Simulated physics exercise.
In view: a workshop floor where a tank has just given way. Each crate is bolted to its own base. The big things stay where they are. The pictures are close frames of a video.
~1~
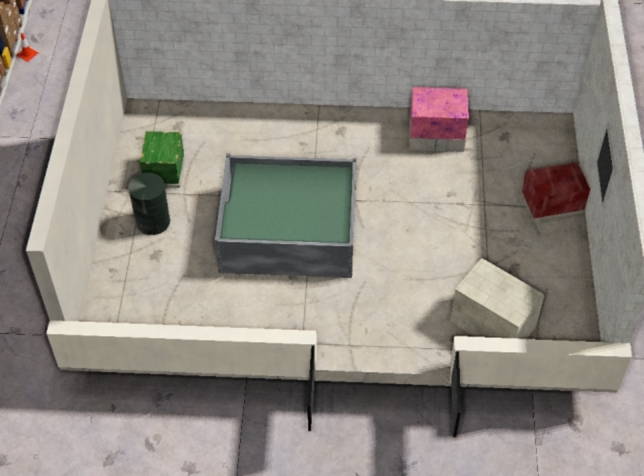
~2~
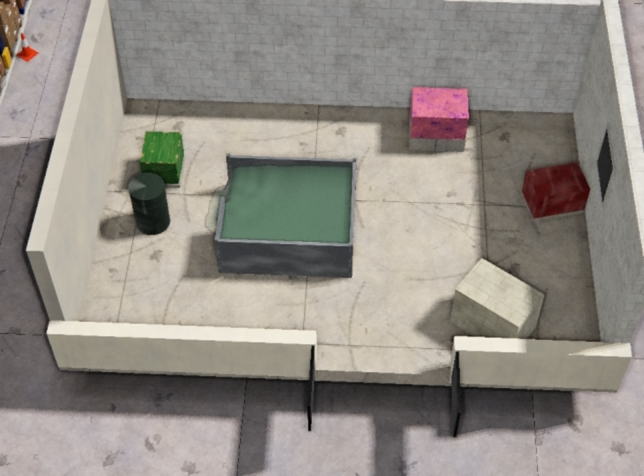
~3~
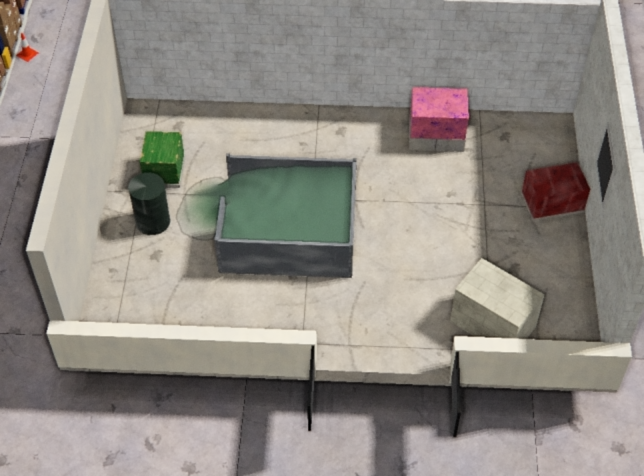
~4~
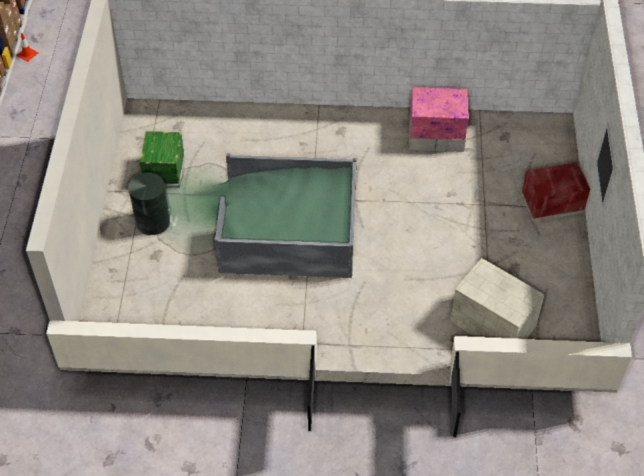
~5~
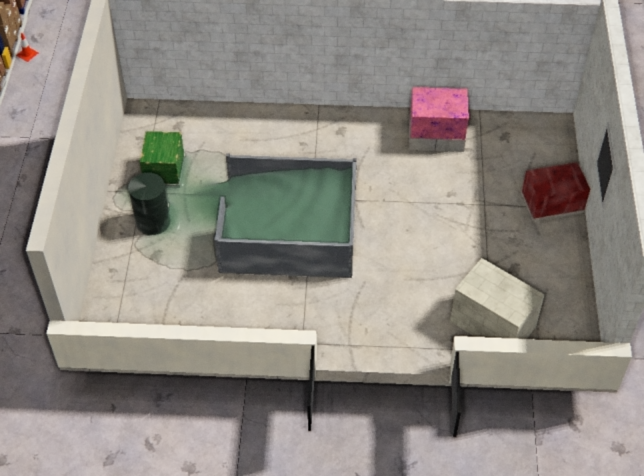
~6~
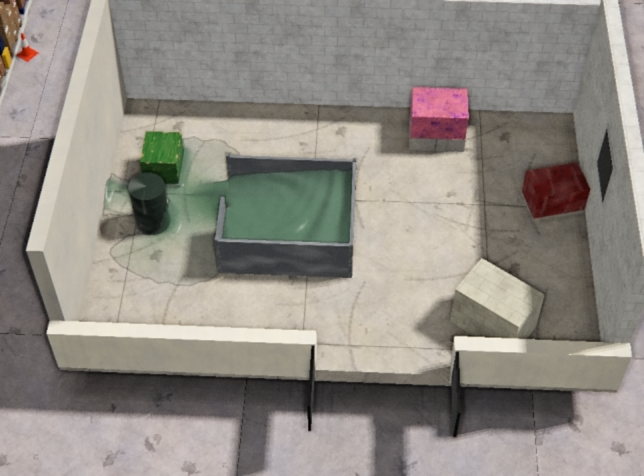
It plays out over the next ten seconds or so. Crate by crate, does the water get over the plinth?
The red crate is wetted; the green crate is wetted; the pink crate escapes dry.
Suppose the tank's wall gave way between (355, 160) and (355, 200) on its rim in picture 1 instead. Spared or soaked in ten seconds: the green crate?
One by one: The green crate remains dry.
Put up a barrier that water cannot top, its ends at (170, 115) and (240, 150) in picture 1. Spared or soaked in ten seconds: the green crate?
In short: Green crate takes water.
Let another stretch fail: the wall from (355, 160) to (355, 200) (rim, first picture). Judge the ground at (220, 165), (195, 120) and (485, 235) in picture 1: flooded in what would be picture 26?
One after the other: Clear, free of water, wet.
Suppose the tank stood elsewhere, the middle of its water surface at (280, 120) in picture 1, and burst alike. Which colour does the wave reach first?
It is the green crate.
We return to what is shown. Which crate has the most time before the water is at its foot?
That is the red one.
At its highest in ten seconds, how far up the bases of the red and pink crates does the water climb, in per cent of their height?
In turn 210 and 50 per cent.
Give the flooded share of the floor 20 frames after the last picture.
Roughly 40 per cent.
A moment on, water covers 20 % of the floor; the red crate not reached, the green crate water round its plinth, the pink crate not reached.
Next, water covers 30 % of the floor; the red crate not reached, the green crate water round its plinth, the pink crate not reached.
Then, water covers 40 % of the floor; the red crate not reached, the green crate water round its plinth, the pink crate water round its plinth.
Later, water covers 80 % of the floor; the red crate not reached, the green crate water round its plinth, the pink crate water round its plinth.
In the end, water covers 100 % of the floor; the red crate was topped, the green crate was topped, the pink crate stayed above the water.
